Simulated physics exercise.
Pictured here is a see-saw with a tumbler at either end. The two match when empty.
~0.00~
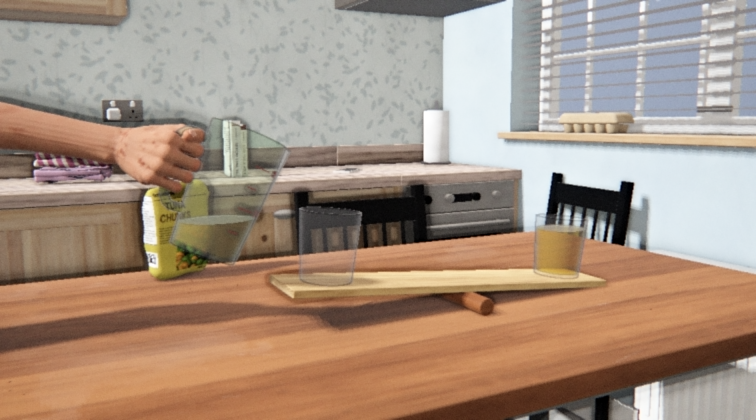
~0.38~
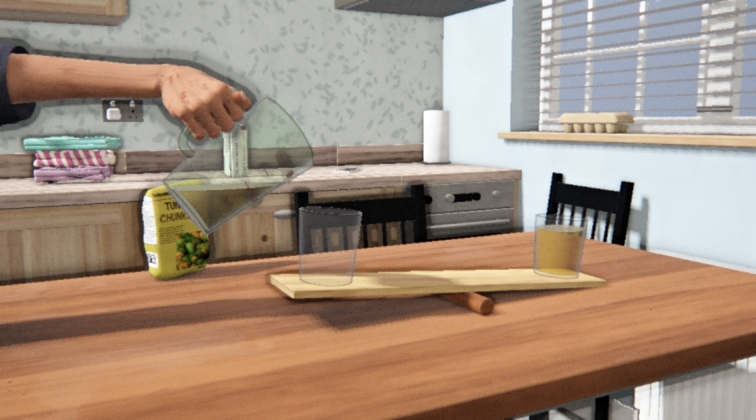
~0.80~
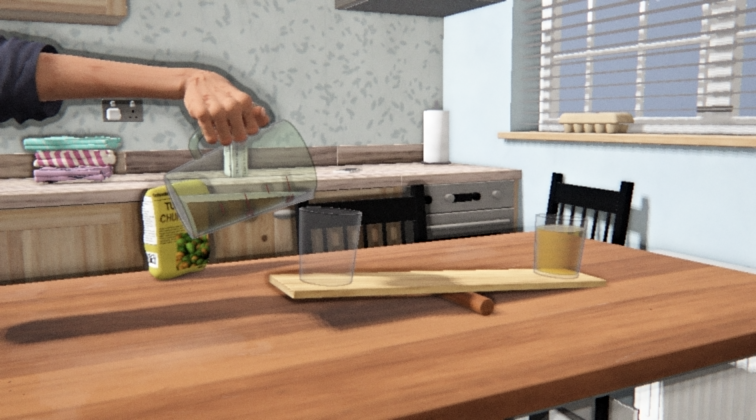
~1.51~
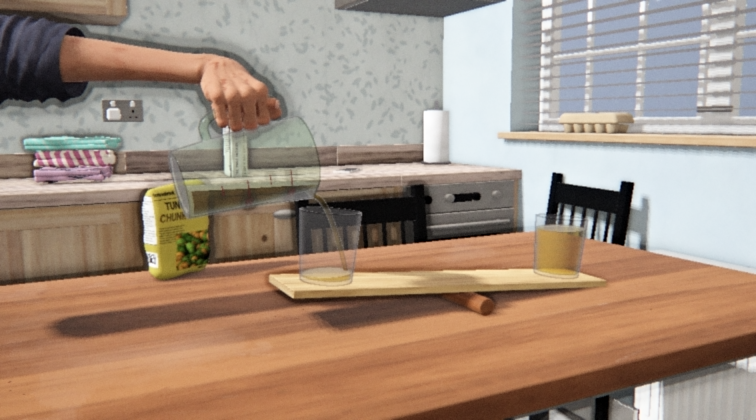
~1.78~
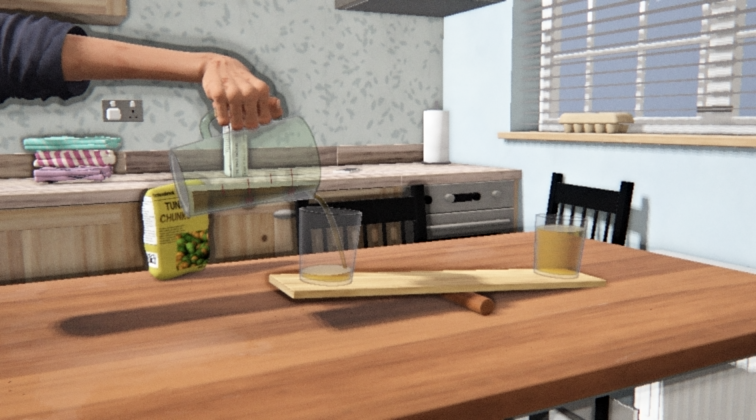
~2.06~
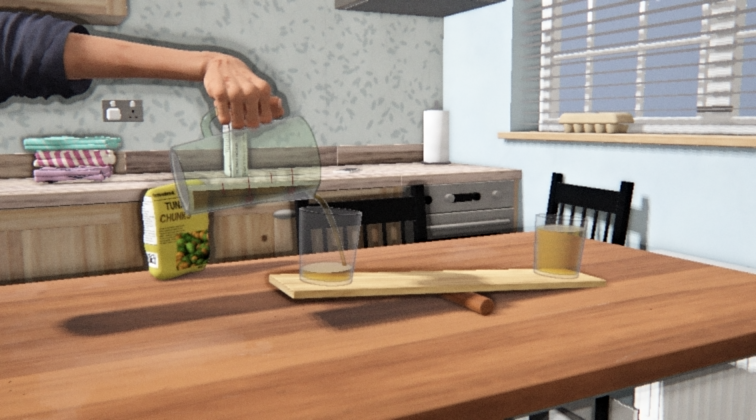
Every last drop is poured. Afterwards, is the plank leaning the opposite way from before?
The tilt persists.
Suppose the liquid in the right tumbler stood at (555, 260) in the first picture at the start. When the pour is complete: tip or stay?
I'd say it seesaws across, honestly.
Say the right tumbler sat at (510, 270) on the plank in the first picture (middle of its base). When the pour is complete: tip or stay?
Observed after: Turns over.
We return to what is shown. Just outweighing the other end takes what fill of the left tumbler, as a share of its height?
I reckon close to 75 in a hundred.
After 3.7 s, the left tumbler is about a third full; the plank leans as before.
After 5.0 s, the left tumbler is about half full; the plank leans as before.
After 6.8 s, the left tumbler is about two thirds full; the plank leans as before.
